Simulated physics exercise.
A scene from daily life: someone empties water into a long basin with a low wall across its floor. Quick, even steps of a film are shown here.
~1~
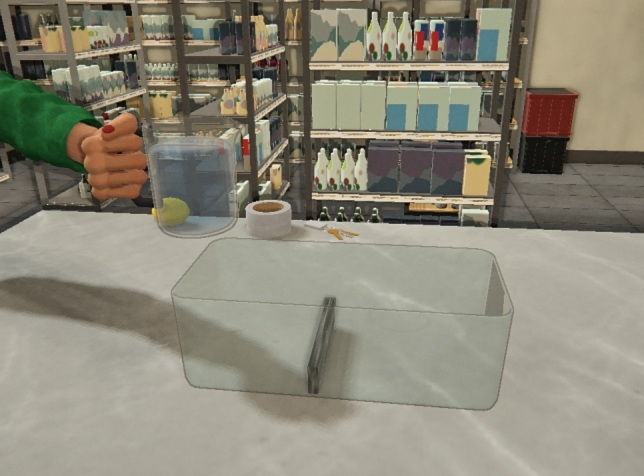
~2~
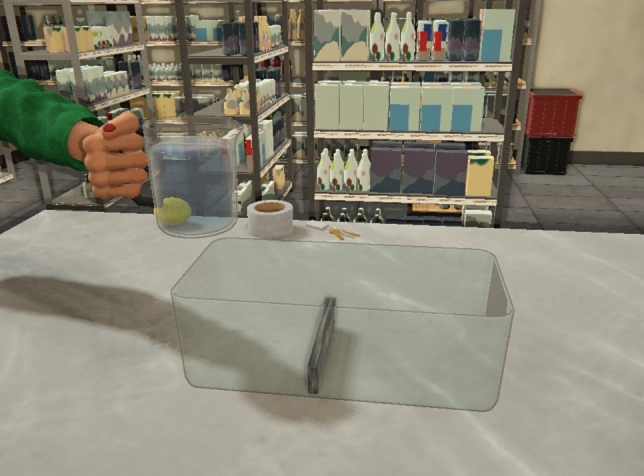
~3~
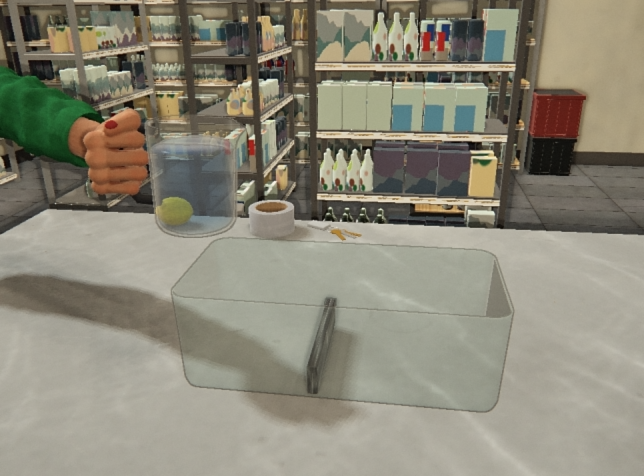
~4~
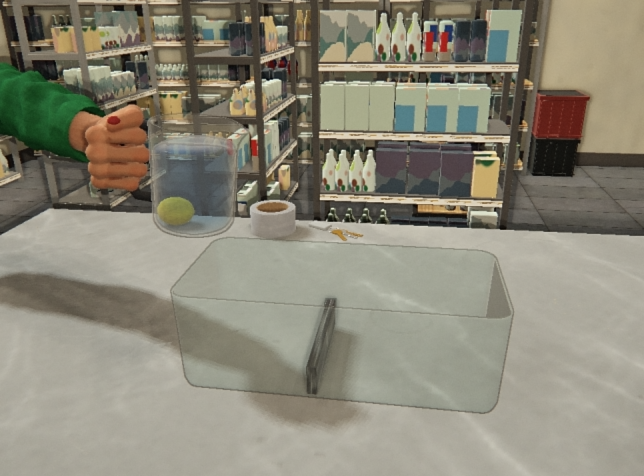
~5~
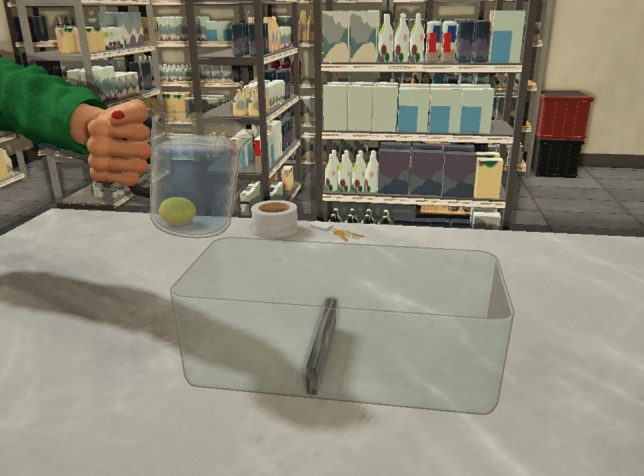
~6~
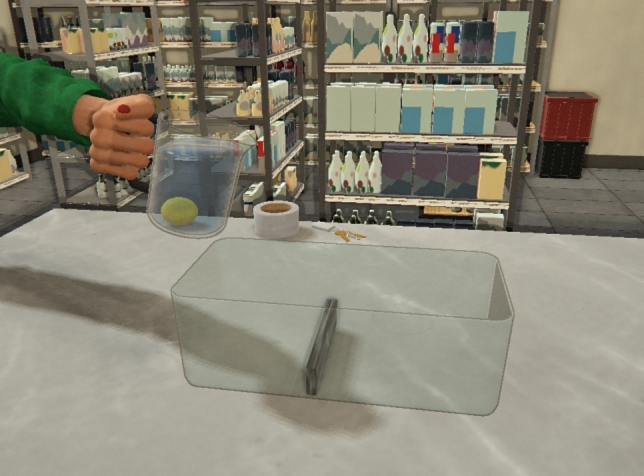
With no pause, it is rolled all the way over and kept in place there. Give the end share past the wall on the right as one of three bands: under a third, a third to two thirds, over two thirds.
The end share is under a third.
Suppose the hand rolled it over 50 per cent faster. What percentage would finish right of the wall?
Something like 15 percent.
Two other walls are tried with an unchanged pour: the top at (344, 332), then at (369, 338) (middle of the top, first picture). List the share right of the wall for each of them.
Around 5 percent in try one and around 10 percent in try two.
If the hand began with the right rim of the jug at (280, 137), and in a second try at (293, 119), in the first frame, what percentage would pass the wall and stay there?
Estimate, in order: 80 and 95 per cent.
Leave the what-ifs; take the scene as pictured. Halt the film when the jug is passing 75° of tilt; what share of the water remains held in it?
Amount still in: Approx. 80 %.
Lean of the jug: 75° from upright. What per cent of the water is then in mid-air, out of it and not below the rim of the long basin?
I'd say some 15 per cent.
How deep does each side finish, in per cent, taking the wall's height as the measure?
Roughly 50 percent left, 10 percent right.
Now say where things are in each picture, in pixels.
In the first picture, it leans 0°; its right rim is at (242, 126); the water meets the walls at (154, 144) and (232, 145); the long basin's rim runs from (194, 265) to (502, 281); the wall's top is at (322, 330).
In the second picture, it leans 1°; its right rim is at (243, 127); the water meets the walls at (155, 143) and (232, 145).
In the third picture, it leans 3°; its right rim is at (245, 128); the water meets the walls at (156, 141) and (234, 145).
In the fourth picture, it leans 6°; its right rim is at (248, 132); the water meets the walls at (158, 142) and (236, 145).
In the fifth picture, it leans 10°; its right rim is at (252, 136); the water meets the walls at (160, 143) and (239, 145).
In the sixth picture, it leans 16°; its right rim is at (256, 143); the water meets the walls at (163, 147) and (244, 148).
A moment on, the jug is tipped on its side and 79 per cent is still to pour, 6 is left of the wall and 0 right of it.
Next, the jug is tipped right over and 20 per cent is still to pour, 46 is left of the wall and 21 right of it.
Then the jug is tipped right over and 0 per cent is still to pour, 74 is left of the wall and 23 right of it.
Later the jug is tipped right over and 0 per cent is still to pour, 75 is left of the wall and 24 right of it.
In the end 75 per cent lies left of the wall, 24 right of it and 1 outside.
